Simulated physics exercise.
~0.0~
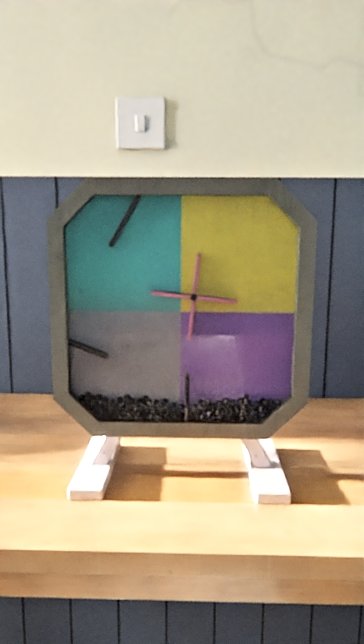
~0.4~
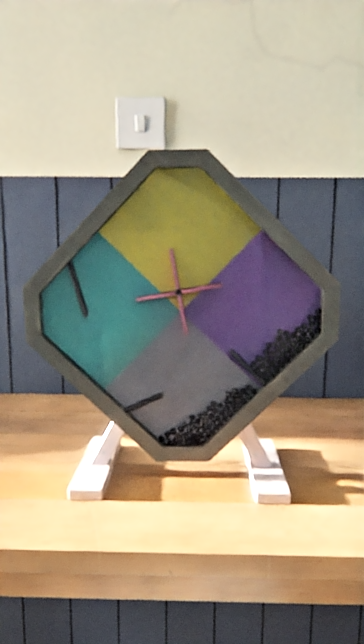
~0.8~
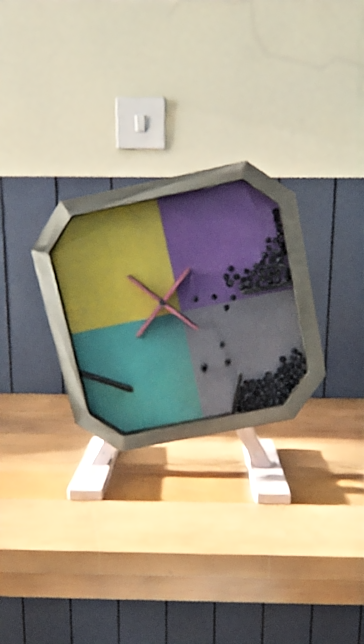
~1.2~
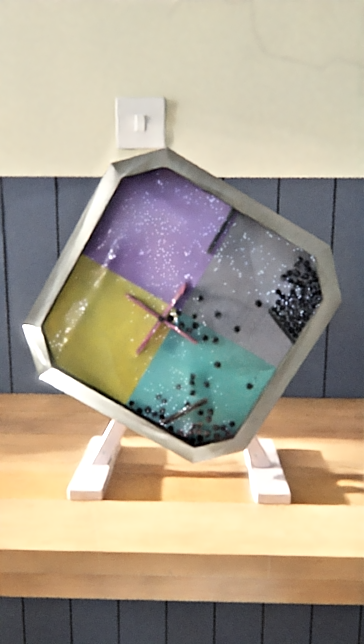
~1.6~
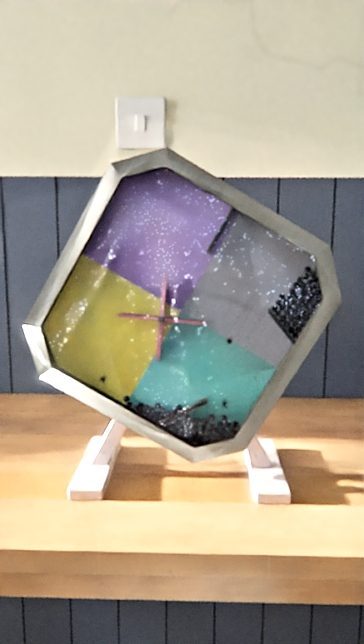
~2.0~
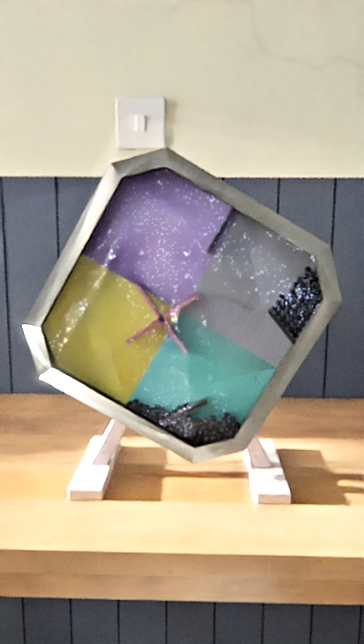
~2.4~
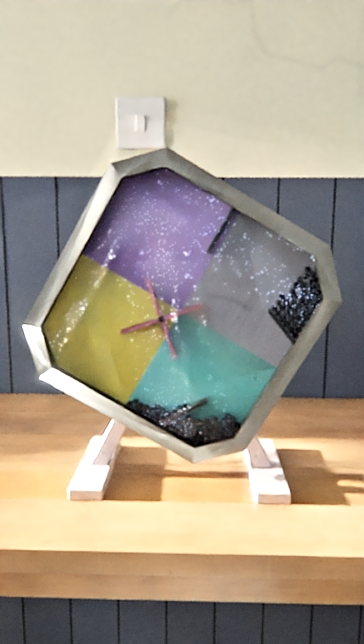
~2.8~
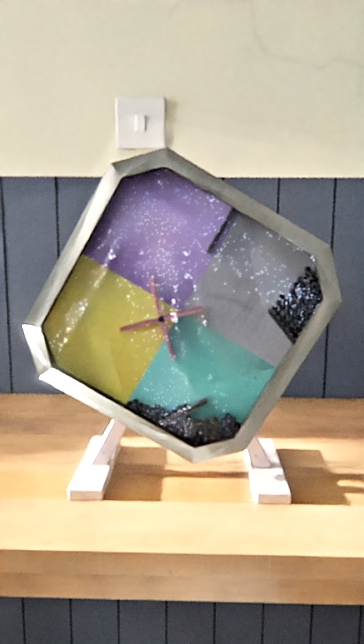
The footage shows an upright case with four coloured quarters turning anticlockwise on a wooden surface while black beads shift and tumble inside. The case stops tilted, its pinkish cross keeps turning briefly, and the beads settle in two piles, in the turquoise and grey quarters.
